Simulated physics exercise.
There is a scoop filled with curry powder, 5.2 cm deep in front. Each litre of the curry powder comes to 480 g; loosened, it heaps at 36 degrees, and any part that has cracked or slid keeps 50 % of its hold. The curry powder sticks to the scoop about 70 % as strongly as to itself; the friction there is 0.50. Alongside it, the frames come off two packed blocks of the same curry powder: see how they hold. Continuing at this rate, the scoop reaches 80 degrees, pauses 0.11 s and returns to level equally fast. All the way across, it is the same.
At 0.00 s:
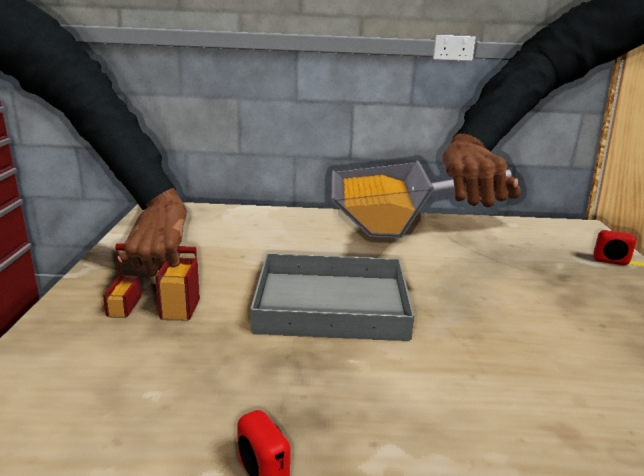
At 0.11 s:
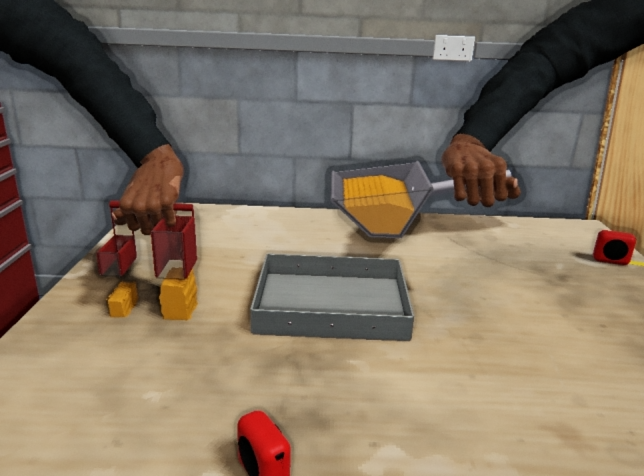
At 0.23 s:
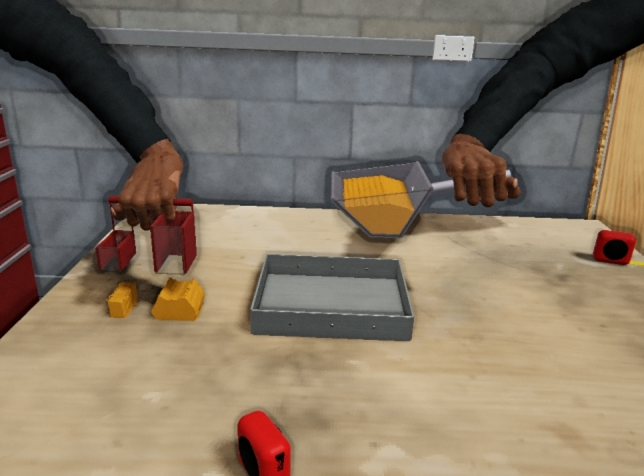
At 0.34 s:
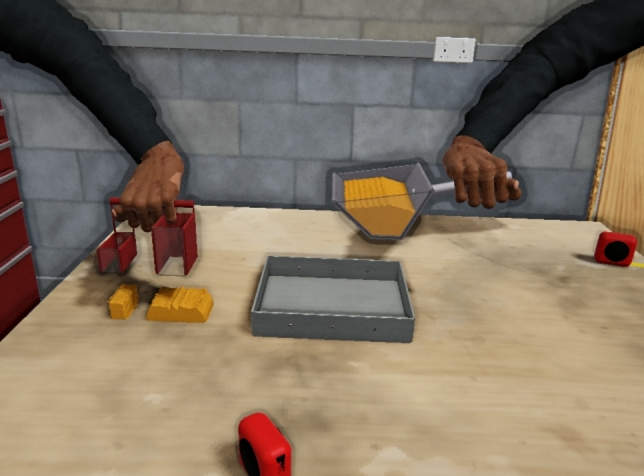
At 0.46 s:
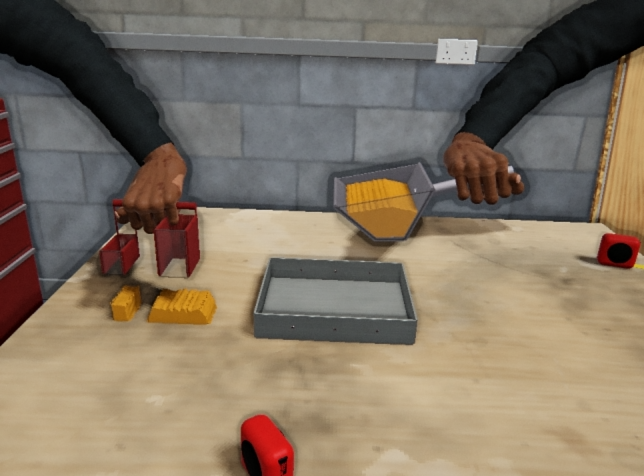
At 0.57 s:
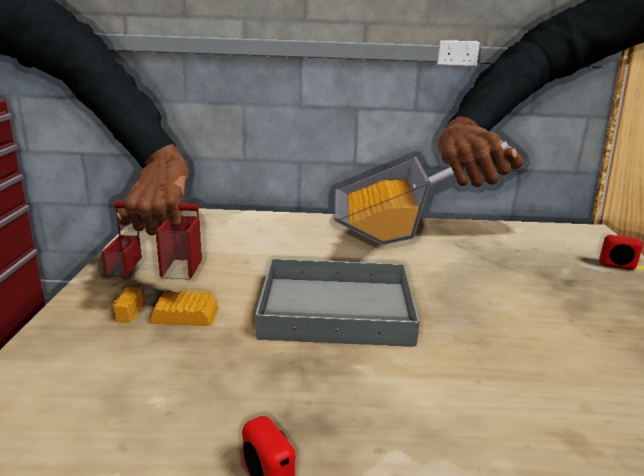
In a workshop with a grey block wall, a pale wooden bench is seen from above its front edge, the view shifting very slightly late on. A grey tray sits centrally between two red objects, with a hand holding a scoop of orange-yellow powder behind it. The left hand lifts red moulds off two powder blocks, the taller slumps into a low heap while the smaller keeps its height, then the scoop tilts slightly.
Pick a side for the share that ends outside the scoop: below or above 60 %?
Above, by my estimate.
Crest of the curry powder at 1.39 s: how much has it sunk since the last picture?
Some 3.5 cm.
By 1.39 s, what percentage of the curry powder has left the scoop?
Value: Near 65 %.
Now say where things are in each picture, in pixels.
In the first picture, lip at (335, 198), tilt 0 degrees; top of the curry powder at (388, 203); blocks stand 3.3 cm, 7.0 cm (left to right).
In the second picture, lip at (335, 199), tilt 0 degrees; top of the curry powder at (388, 203); blocks stand 3.3 cm, 6.5 cm (left to right).
In the third picture, lip at (335, 199), tilt 0 degrees; top of the curry powder at (387, 203); blocks stand 3.3 cm, 4.5 cm (left to right).
In the fourth picture, lip at (335, 200), tilt 0 degrees; top of the curry powder at (388, 205); blocks stand 3.3 cm, 3.2 cm (left to right).
In the fifth picture, lip at (337, 205), tilt 3 degrees; top of the curry powder at (391, 206); blocks stand 3.3 cm, 3.2 cm (left to right).
In the sixth picture, lip at (338, 218), tilt 16 degrees; top of the curry powder at (411, 208); blocks stand 3.3 cm, 3.2 cm (left to right).
After 0.94 s, the scoop is at 63 degrees and 0 % has left it.
After 1.39 s, the scoop is at 74 degrees and 66 % has left it.
After 1.83 s, the scoop is at 18 degrees and 75 % has left it.
After 2.27 s, the scoop is at 0 degrees and 75 % has left it.
After 2.38 s, at the end, the scoop is at 0 degrees and 75 % has left it.
